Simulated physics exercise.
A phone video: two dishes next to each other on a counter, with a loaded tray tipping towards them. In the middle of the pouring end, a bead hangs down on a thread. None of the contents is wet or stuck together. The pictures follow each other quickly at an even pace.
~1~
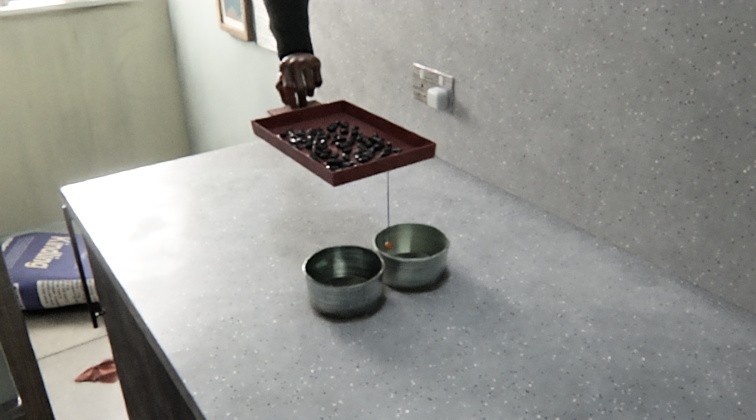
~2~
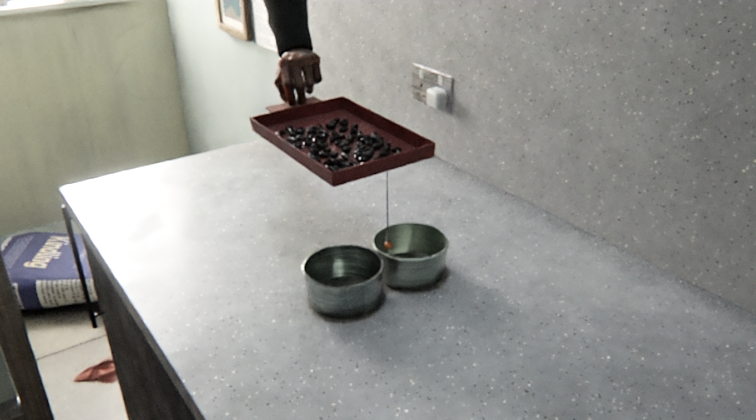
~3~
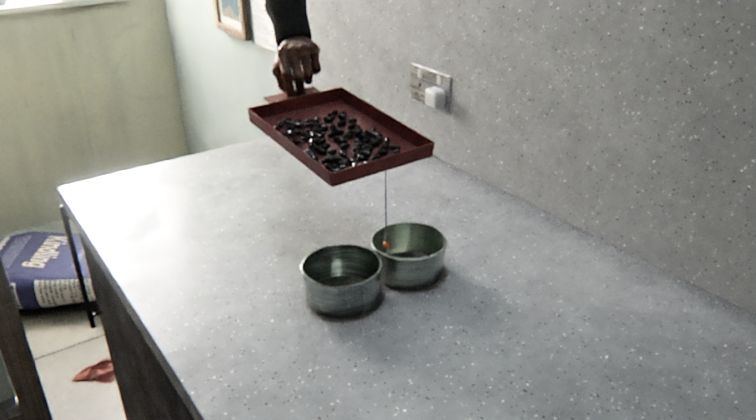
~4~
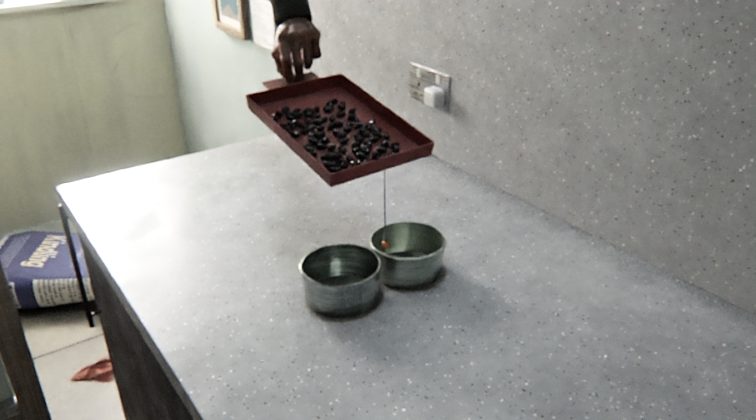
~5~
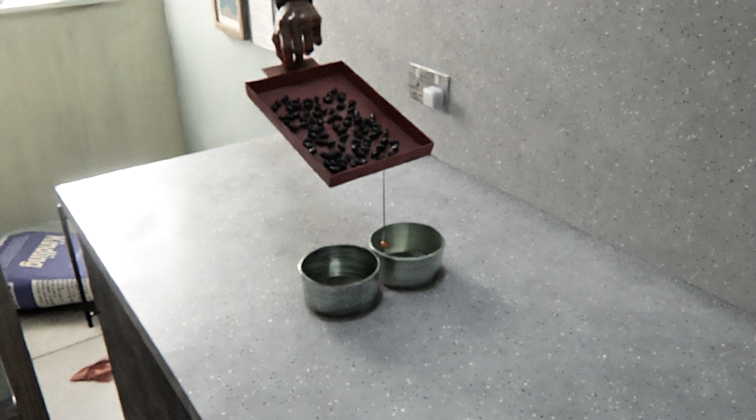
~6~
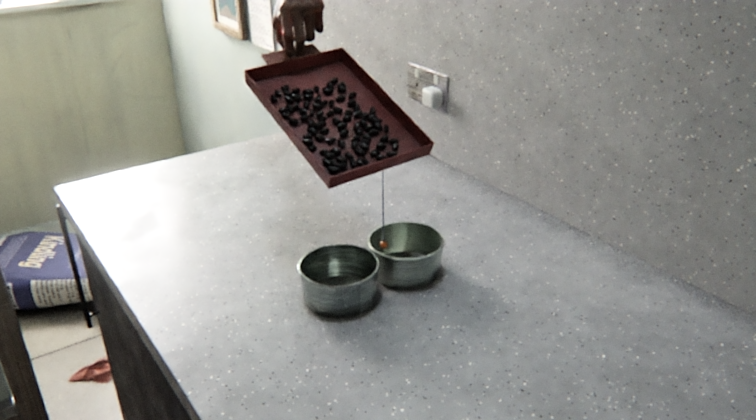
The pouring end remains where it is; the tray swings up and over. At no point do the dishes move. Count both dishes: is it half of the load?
Caught: Below half.
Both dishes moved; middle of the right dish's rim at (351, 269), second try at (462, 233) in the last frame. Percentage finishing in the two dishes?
About 20 per cent, then about 20 per cent.
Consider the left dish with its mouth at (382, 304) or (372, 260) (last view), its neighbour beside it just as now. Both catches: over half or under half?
Well, it comes to a greater portion at first and a lesser portion after that.
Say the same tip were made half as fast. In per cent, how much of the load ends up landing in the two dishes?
I'd say 10 percent or thereabouts.
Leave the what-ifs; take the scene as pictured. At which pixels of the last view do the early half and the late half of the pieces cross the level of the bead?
Near (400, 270) to start, and near (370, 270) afterwards.
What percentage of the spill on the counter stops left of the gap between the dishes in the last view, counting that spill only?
Share to the left: Near 20 per cent.
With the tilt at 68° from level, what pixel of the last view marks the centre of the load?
Close to (363, 146).
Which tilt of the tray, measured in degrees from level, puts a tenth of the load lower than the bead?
Approx. 110° from level.
Shortly afterwards, tray tipped steeply; the whole lot on the tray.
Next, tray tipped past a quarter turn; the bulk on the tray; only a few in the left dish; a little outside both; only a few in the air.
Some moments later, tray tipped past a quarter turn; a little in the left dish; all but a few outside both.
In the end, tray tipped past a quarter turn; a little in the left dish; none at all in the right dish; all but a few outside both.
